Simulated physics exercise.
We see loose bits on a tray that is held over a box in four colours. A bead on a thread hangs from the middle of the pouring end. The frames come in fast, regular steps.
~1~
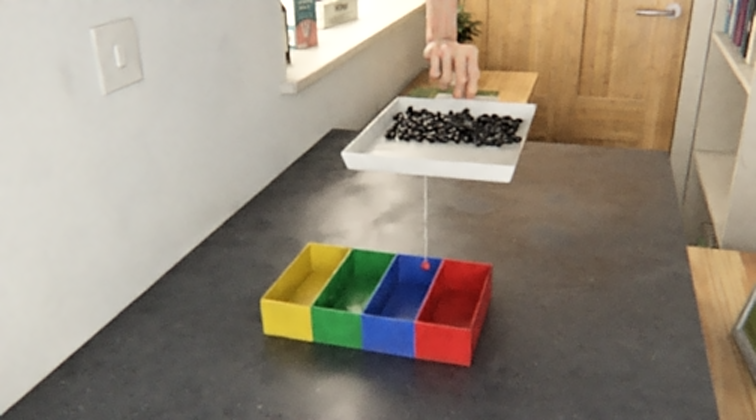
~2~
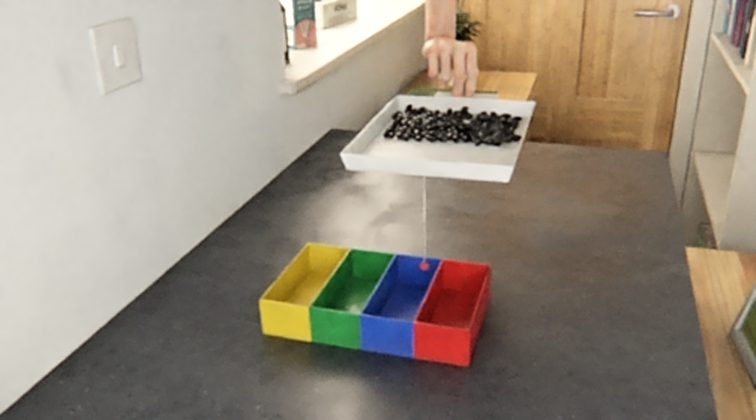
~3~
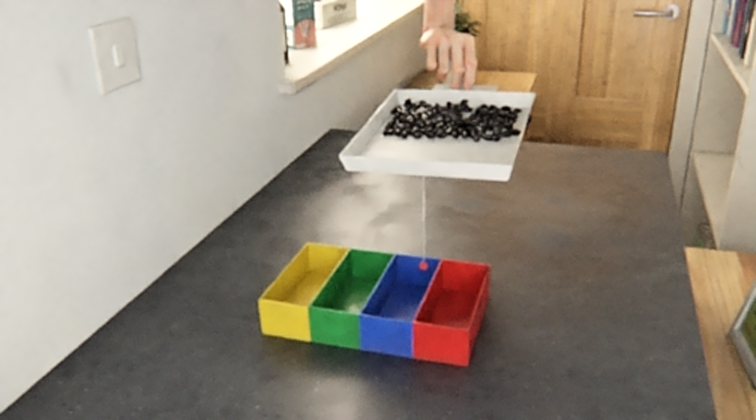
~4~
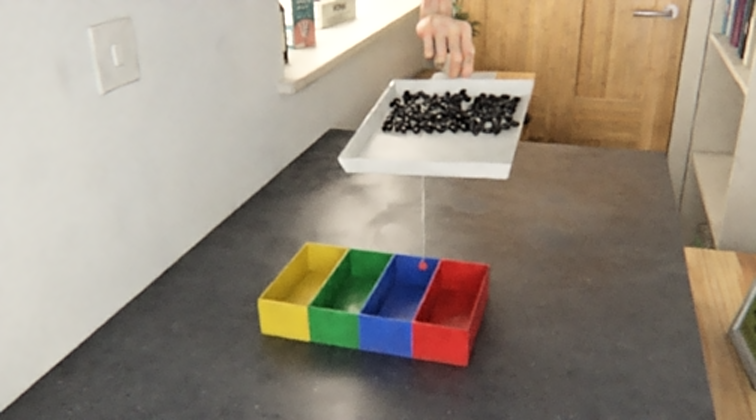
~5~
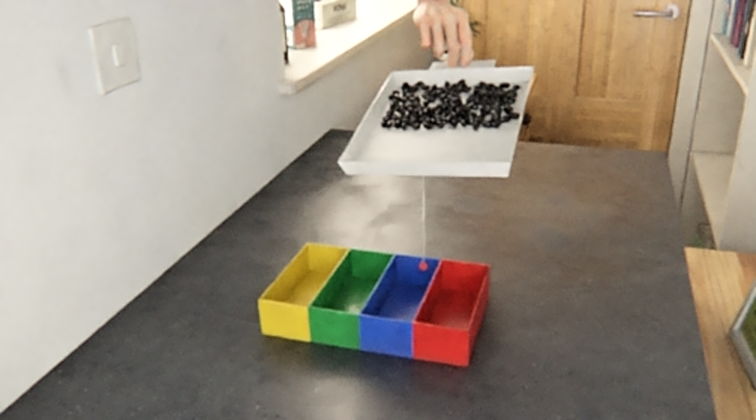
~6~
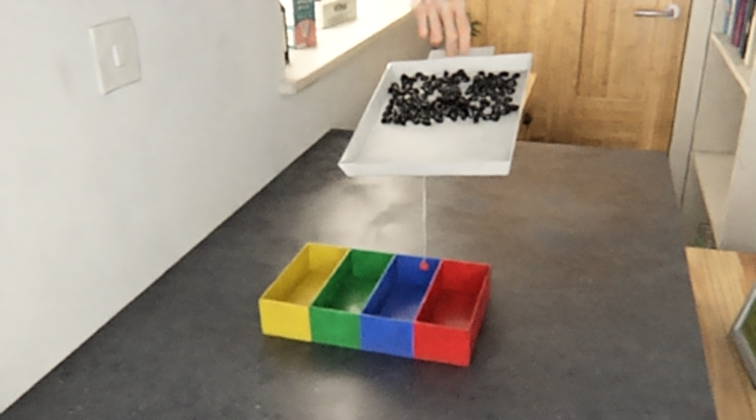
Hand gradually tilting a white tray of black beans toward the viewer above a yellow, green, blue and red box.
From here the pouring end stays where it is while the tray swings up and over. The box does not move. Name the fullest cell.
It favours the green compartment.
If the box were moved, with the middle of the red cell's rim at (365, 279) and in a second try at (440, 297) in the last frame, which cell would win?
At the first place the red one, at the second the green one.
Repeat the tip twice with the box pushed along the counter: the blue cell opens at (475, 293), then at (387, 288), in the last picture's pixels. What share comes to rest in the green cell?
First some 10, then 60 per cent.
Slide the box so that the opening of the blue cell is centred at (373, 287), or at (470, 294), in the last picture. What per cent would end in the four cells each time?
First some 100, then 80 per cent.
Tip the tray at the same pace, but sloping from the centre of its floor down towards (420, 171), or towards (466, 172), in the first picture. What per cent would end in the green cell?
Near 30 % and 0 %.
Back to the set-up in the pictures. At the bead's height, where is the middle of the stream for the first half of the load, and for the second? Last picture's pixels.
The first part at (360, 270); the rest at (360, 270).
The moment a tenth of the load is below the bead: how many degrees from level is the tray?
At about 70°.
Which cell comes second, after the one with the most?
In second place: Blue.
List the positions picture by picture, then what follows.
Corners of the pouring end at (348, 152) and (510, 164), level; middle of the load at (451, 128), black beans; bead on its thread at (426, 266); yellow cell at (287, 317); green cell at (336, 324); blue cell at (388, 332); red cell at (443, 340), in the first picture.
Corners of the pouring end at (347, 152) and (509, 164), level; middle of the load at (450, 126), in the second picture.
Corners of the pouring end at (346, 154) and (507, 163), tipped barely, lowest at the left corner; middle of the load at (449, 121), in the third picture.
Corners of the pouring end at (344, 156) and (506, 161), tipped a little, lowest at the left corner; middle of the load at (448, 114), in the fourth picture.
Corners of the pouring end at (344, 159) and (506, 160), tipped a little, lowest at the left corner; middle of the load at (447, 106), in the fifth picture.
Corners of the pouring end at (344, 161) and (506, 159), tipped clearly, lowest at the left corner; middle of the load at (447, 99); yellow cell at (285, 317); green cell at (335, 324); blue cell at (387, 332); red cell at (441, 340), in the sixth picture.
Soon, tray tipped steeply; most on the tray; a stray few in the green cell; a stray few in the yellow cell; a small part falling or outside the box.
A while on, tray tipped past a quarter turn; about half on the tray; about a quarter in the green cell; a small part in the blue cell; a stray few in the yellow cell; a stray few in the red cell; a small part falling or outside the box.
Towards the end, tray tipped past a quarter turn; about two thirds in the green cell; about a quarter in the blue cell; a small part in the yellow cell; a stray few in the red cell.
Finally, tray tipped past a quarter turn; about two thirds in the green cell; about a quarter in the blue cell; a small part in the yellow cell; a stray few in the red cell.
